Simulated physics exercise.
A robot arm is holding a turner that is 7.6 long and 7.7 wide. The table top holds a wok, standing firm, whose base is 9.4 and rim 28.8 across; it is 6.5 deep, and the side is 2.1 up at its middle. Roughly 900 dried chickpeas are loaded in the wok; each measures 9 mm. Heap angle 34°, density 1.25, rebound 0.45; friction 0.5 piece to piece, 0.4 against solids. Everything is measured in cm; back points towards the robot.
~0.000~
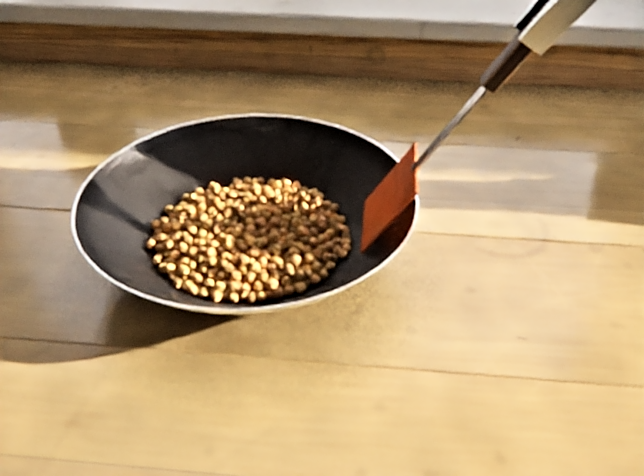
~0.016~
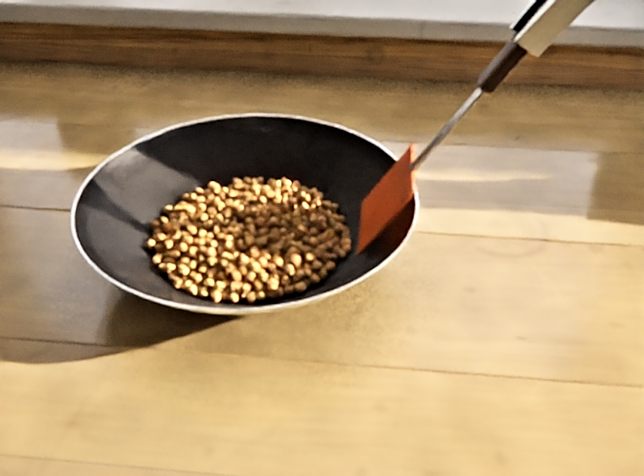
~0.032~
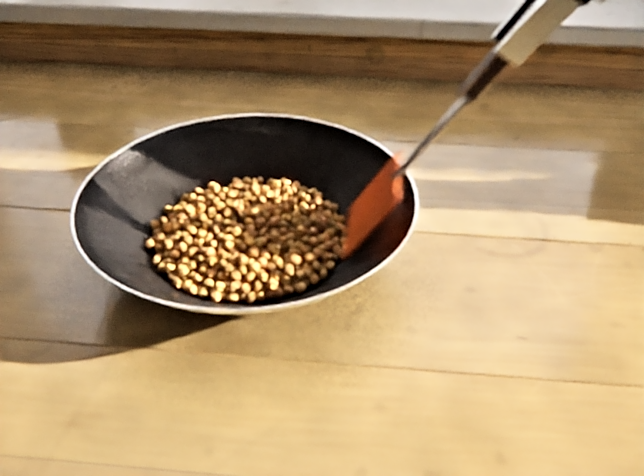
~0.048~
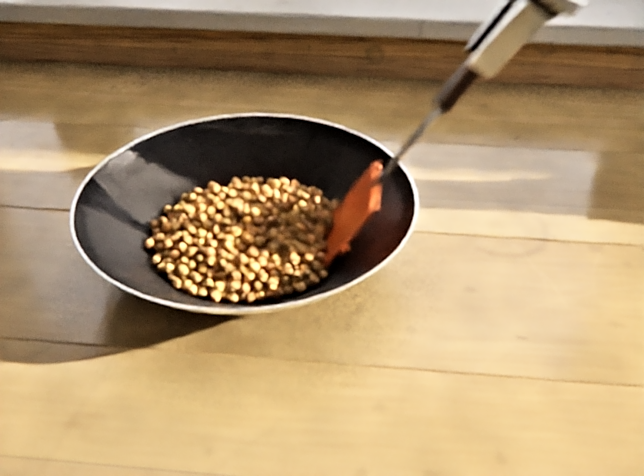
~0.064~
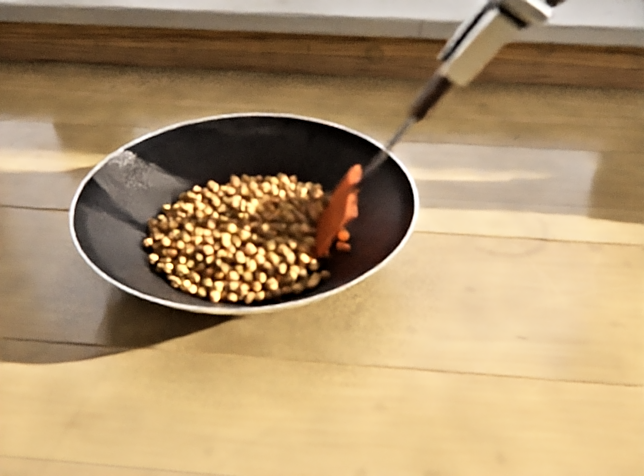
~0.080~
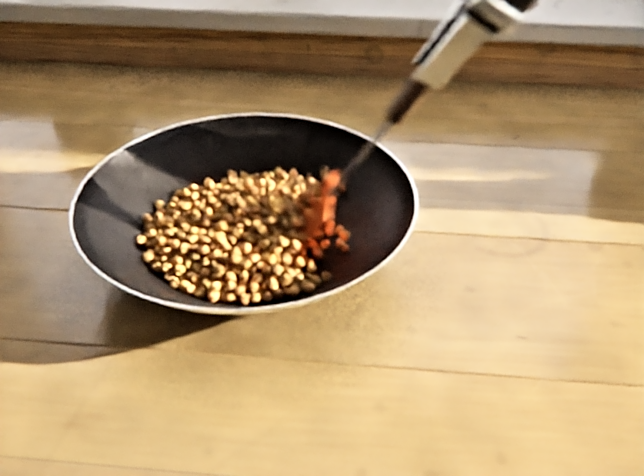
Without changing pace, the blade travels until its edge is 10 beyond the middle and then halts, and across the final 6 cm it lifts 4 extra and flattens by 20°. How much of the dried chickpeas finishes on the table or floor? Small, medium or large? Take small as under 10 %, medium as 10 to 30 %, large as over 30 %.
Large, so over 30 %.
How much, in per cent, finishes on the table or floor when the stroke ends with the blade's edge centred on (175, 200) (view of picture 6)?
I'd estimate about 25 per cent.
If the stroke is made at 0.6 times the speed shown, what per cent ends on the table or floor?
Estimate: Close to 20 %.
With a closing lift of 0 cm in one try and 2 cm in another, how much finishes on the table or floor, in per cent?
Near 35 and 40 percent respectively.
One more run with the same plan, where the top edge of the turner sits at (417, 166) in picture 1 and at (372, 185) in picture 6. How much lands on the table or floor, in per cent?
Roughly 15 %.
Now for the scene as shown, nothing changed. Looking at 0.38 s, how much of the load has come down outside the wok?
I'd put it at around 10 per cent.
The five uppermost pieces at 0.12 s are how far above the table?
Height: Some 10 cm.
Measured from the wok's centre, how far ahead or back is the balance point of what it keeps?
Ahead of centre, roughly 3.0 centimetres.
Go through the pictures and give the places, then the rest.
The turner top edge at (417, 166), sloping 58°; upper third of the load around (250, 228), from x 150 to 345, top at y 180; 900 in the wok, in the first frame.
The turner top edge at (414, 168), sloping 58°; upper third of the load around (249, 228), from x 150 to 345, top at y 180, in the second frame.
The turner top edge at (398, 175), sloping 58°; upper third of the load around (249, 228), from x 150 to 345, top at y 180, in the third frame.
The turner top edge at (376, 184), sloping 58°; upper third of the load around (253, 228), from x 150 to 345, top at y 180, in the fourth frame.
The turner top edge at (354, 190), sloping 58°; upper third of the load around (253, 225), from x 145 to 345, top at y 180, in the fifth frame.
The turner top edge at (332, 193), sloping 58°; upper third of the load around (248, 220), from x 140 to 345, top at y 170; 900 in the wok, in the sixth frame.
After 0.12 s, sloping 58°, highest piece 12 above the table; 899 in the wok, 1 on the blade or in flight.
After 0.16 s, sloping 53°, highest piece 15 above the table; 897 in the wok, 3 on the blade or in flight.
After 0.38 s, sloping 38°, highest piece 17 above the table; 565 in the wok, 111 on the table or floor, 224 on the blade or in flight.
After 1.43 s, sloping 38°, highest piece 5 above the table; 564 in the wok, 336 on the table or floor.
In the end, 564 in the wok, 336 on the table or floor. That is 37 % on the table or floor.
